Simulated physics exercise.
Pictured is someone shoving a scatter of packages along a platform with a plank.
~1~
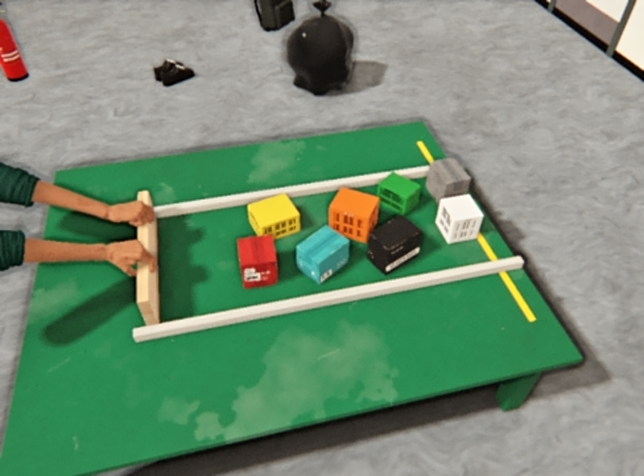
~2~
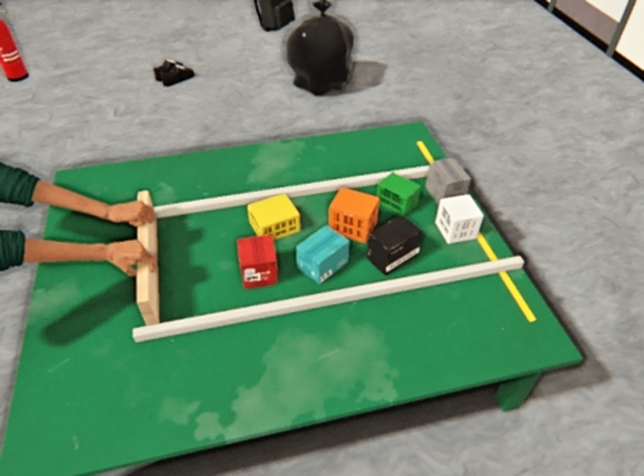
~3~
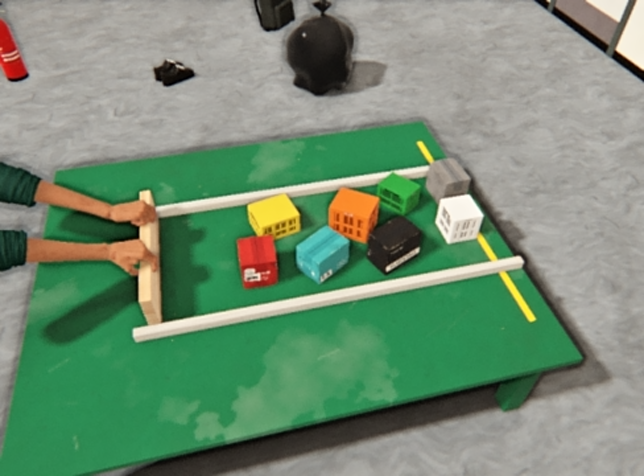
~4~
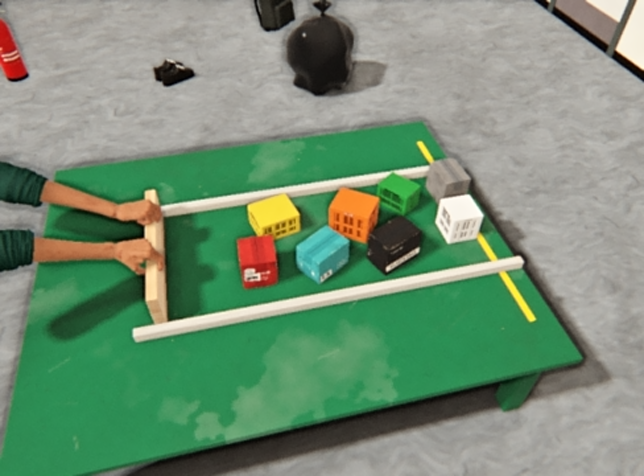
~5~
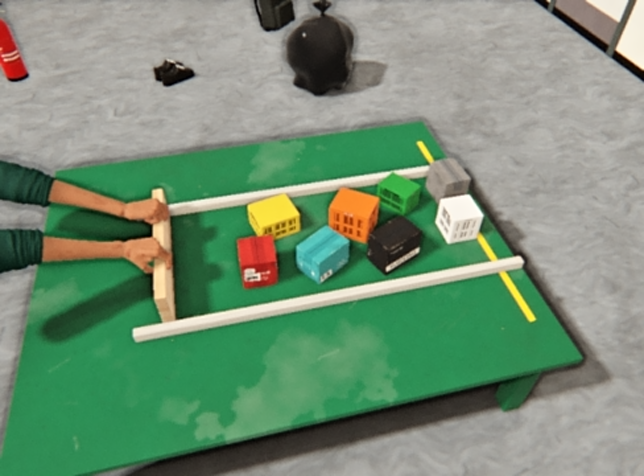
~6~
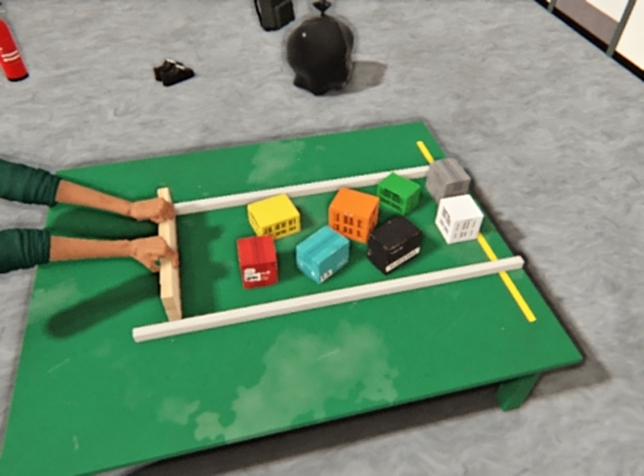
On a green platform set on a grey floor, eight coloured boxes sit scattered between two white rails, with a yellow line near the right end. Two hands at the left hold a wooden plank, at first almost still, then slide it slightly right, while the boxes stay in place, untouched.
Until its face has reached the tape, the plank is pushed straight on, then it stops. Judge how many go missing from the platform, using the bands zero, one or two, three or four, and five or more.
Count: Five plus.
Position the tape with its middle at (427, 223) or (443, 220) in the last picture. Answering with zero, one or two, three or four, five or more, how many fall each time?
3 or 4; at least five.
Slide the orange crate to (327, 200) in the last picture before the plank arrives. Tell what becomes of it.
Result: The orange crate ends up off.
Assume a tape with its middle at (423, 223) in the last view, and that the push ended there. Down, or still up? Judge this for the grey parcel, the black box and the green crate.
The grey parcel falls; the black box goes over; the green crate survives.
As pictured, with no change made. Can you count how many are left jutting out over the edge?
The count is 3.
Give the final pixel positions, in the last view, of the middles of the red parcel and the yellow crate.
The red parcel comes to rest close to (496, 220), while the yellow crate rests close to (475, 189).
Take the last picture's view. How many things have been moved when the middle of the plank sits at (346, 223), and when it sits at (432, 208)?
At that stage 7; at the next, 8.
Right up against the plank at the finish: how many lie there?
That comes to 3.
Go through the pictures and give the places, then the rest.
Grey parcel (447, 183); white crate (459, 219); green crate (398, 194); plank (148, 255); tape (467, 216), in the first frame.
White crate (459, 219); orange crate (354, 215), in the second frame.
Green crate (398, 194); black box (394, 245), in the third frame.
Grey parcel (447, 183); yellow crate (274, 218), in the fourth frame.
White crate (459, 219); red parcel (258, 262), in the fifth frame.
Grey parcel (447, 183); white crate (459, 219); green crate (398, 194); plank (169, 252); tape (467, 216), in the sixth frame.
Soon after, none off yet; grey parcel at rest near (447, 183); white crate at rest near (459, 219); green crate at rest near (398, 194).
In the end, the number that fall off is five or more; gone, turquoise parcel, orange crate, black box, white crate and grey parcel.
